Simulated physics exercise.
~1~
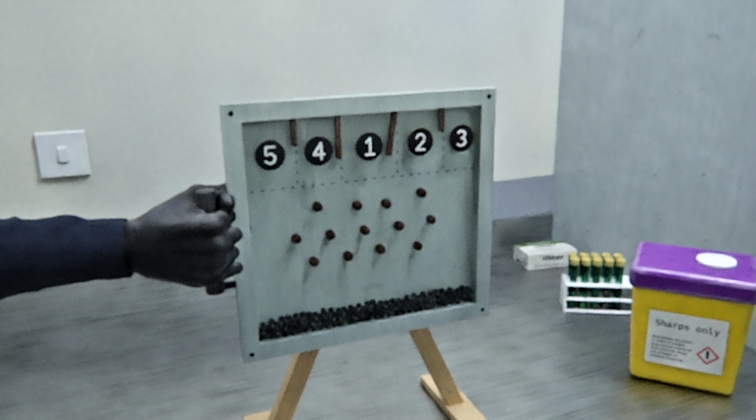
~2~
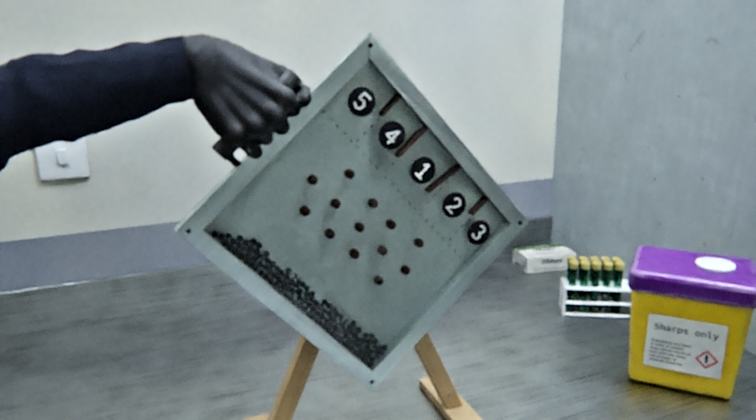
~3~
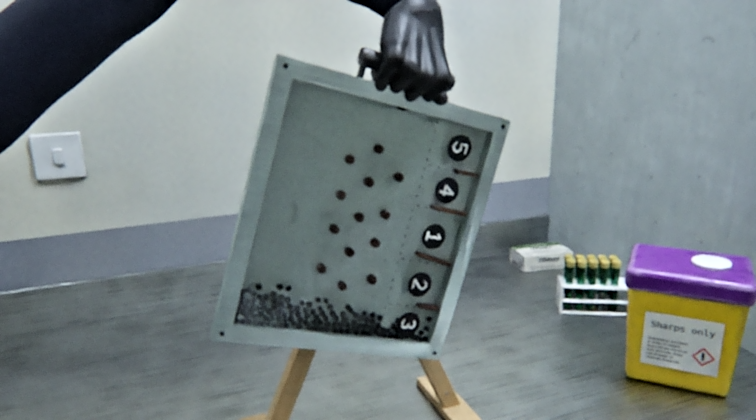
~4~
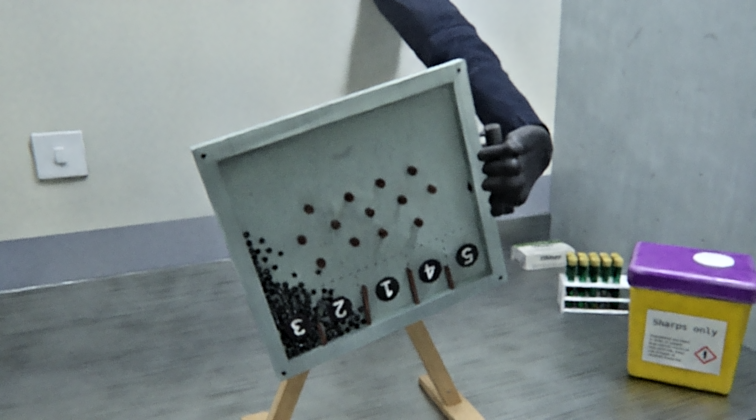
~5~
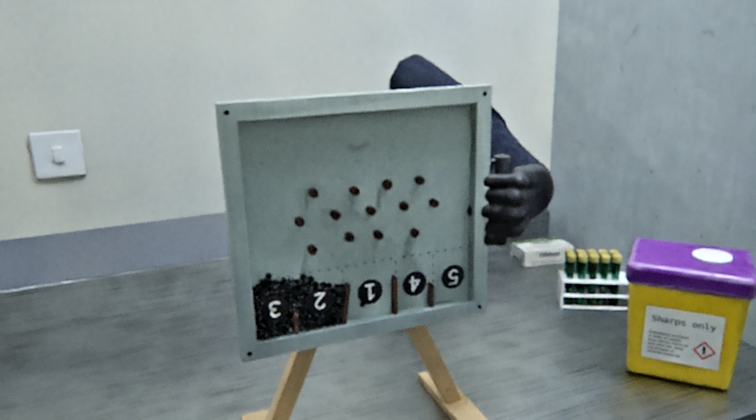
A square, pale grey-green case holding small black beads and dark red pegs stands on a wooden stand on a grey tabletop, seen from the front by a slightly swaying camera. A light switch is on the wall at left, with green tubes in a rack and a yellow sharps bin with a purple lid at right. A dark-gloved hand turns the case clockwise, and the beads slide along its lower side. They then spill toward the numbered pockets as it tips further. Finally the case is upside down, the beads filling pockets three and two at lower left, the others empty.
